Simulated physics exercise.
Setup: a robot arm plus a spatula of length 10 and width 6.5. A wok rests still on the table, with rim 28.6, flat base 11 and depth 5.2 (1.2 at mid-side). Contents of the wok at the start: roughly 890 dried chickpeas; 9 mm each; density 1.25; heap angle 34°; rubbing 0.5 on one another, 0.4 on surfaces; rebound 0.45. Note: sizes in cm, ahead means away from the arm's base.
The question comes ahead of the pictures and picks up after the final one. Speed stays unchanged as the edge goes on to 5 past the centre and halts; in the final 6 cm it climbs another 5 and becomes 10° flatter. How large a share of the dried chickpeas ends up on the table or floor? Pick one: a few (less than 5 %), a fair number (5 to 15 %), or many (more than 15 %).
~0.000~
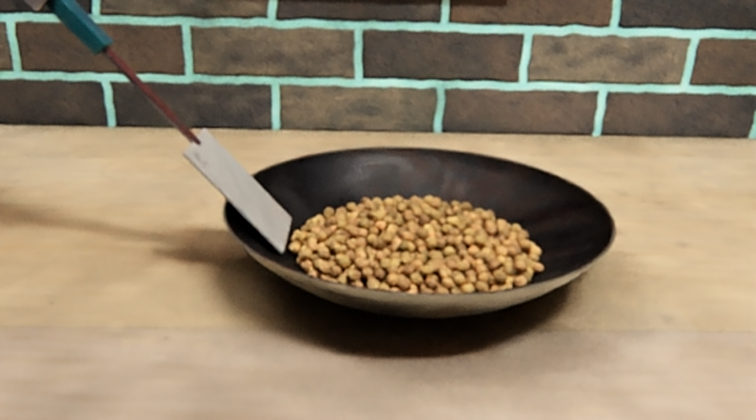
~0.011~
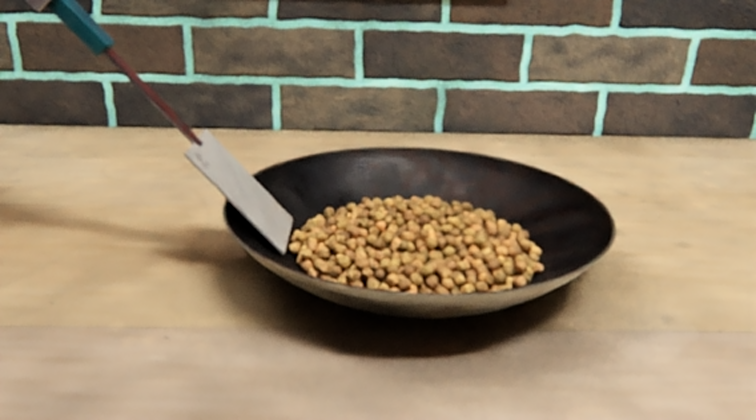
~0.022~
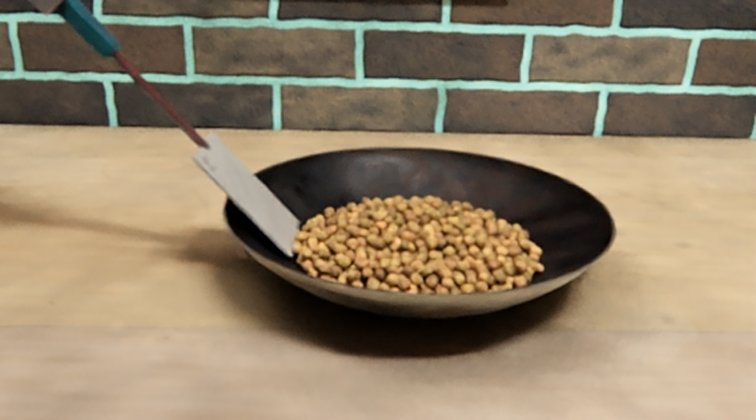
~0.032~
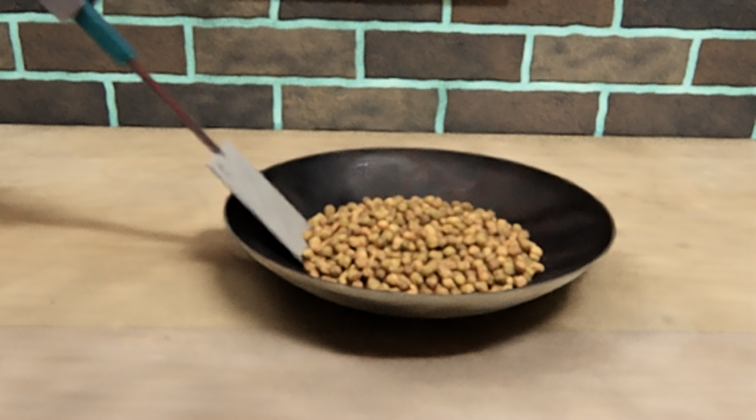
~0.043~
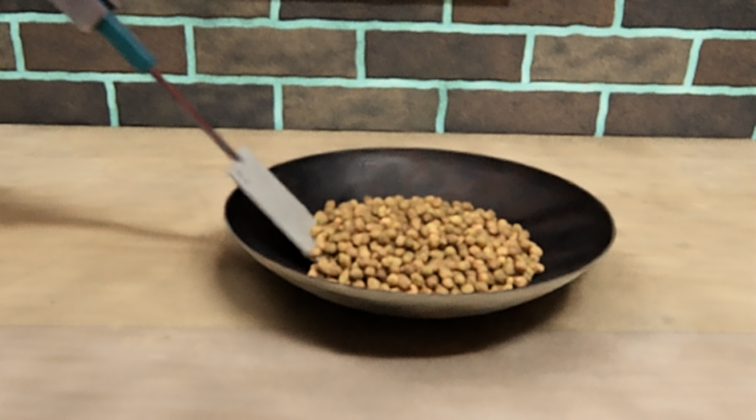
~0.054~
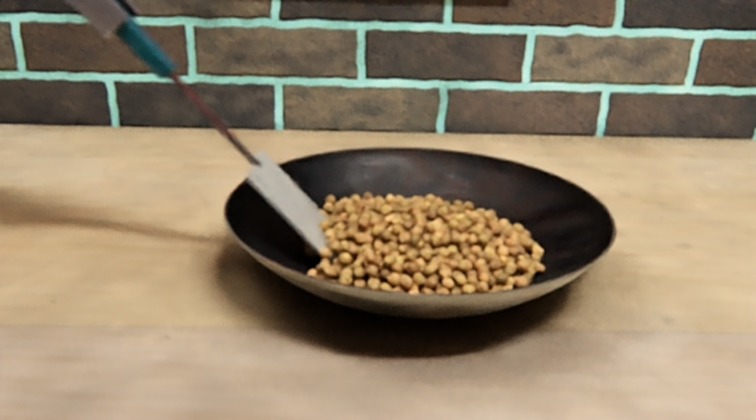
A fair number, 5 to 15 %.
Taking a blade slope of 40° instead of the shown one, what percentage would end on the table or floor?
It would then be close to 10 %.
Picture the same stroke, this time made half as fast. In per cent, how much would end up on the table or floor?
About 0 per cent.
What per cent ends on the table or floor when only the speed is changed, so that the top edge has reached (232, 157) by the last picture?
My guess is around 0 percent.
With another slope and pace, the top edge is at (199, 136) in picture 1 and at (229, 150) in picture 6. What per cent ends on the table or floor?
My guess would be close to 0 per cent.
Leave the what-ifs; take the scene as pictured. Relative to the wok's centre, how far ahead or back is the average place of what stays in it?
Offset: About 3.5 cm, ahead.
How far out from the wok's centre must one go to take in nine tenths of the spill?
It comes out at close to 85 centimetres.
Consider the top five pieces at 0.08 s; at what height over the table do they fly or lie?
5 cm.
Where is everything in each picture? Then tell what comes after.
The spatula top edge at (194, 140), sloping 49°; upper third of the load around (414, 238), from x 295 to 540, top at y 200; 890 in the wok, in the first frame.
The spatula top edge at (195, 141), sloping 49°; upper third of the load around (414, 239), from x 295 to 540, top at y 200, in the second frame.
The spatula top edge at (202, 145), sloping 49°; upper third of the load around (414, 239), from x 295 to 540, top at y 200, in the third frame.
The spatula top edge at (217, 151), sloping 49°; upper third of the load around (411, 239), from x 305 to 540, top at y 200, in the fourth frame.
The spatula top edge at (235, 158), sloping 49°; upper third of the load around (409, 236), from x 305 to 540, top at y 200, in the fifth frame.
The spatula top edge at (254, 162), sloping 49°; upper third of the load around (411, 234), from x 310 to 540, top at y 200; 890 in the wok, in the sixth frame.
After 0.08 s, sloping 49°, highest piece 6 above the table; 890 in the wok.
After 0.11 s, sloping 46°, highest piece 7 above the table; 890 in the wok.
After 0.32 s, sloping 39°, highest piece 9 above the table; 818 in the wok, 37 on the table or floor, 35 on the blade or in flight.
After 1.37 s, sloping 39°, highest piece 4 above the table; 818 in the wok, 72 on the table or floor.
In the end, 818 in the wok, 72 on the table or floor. That is 8 % on the table or floor.
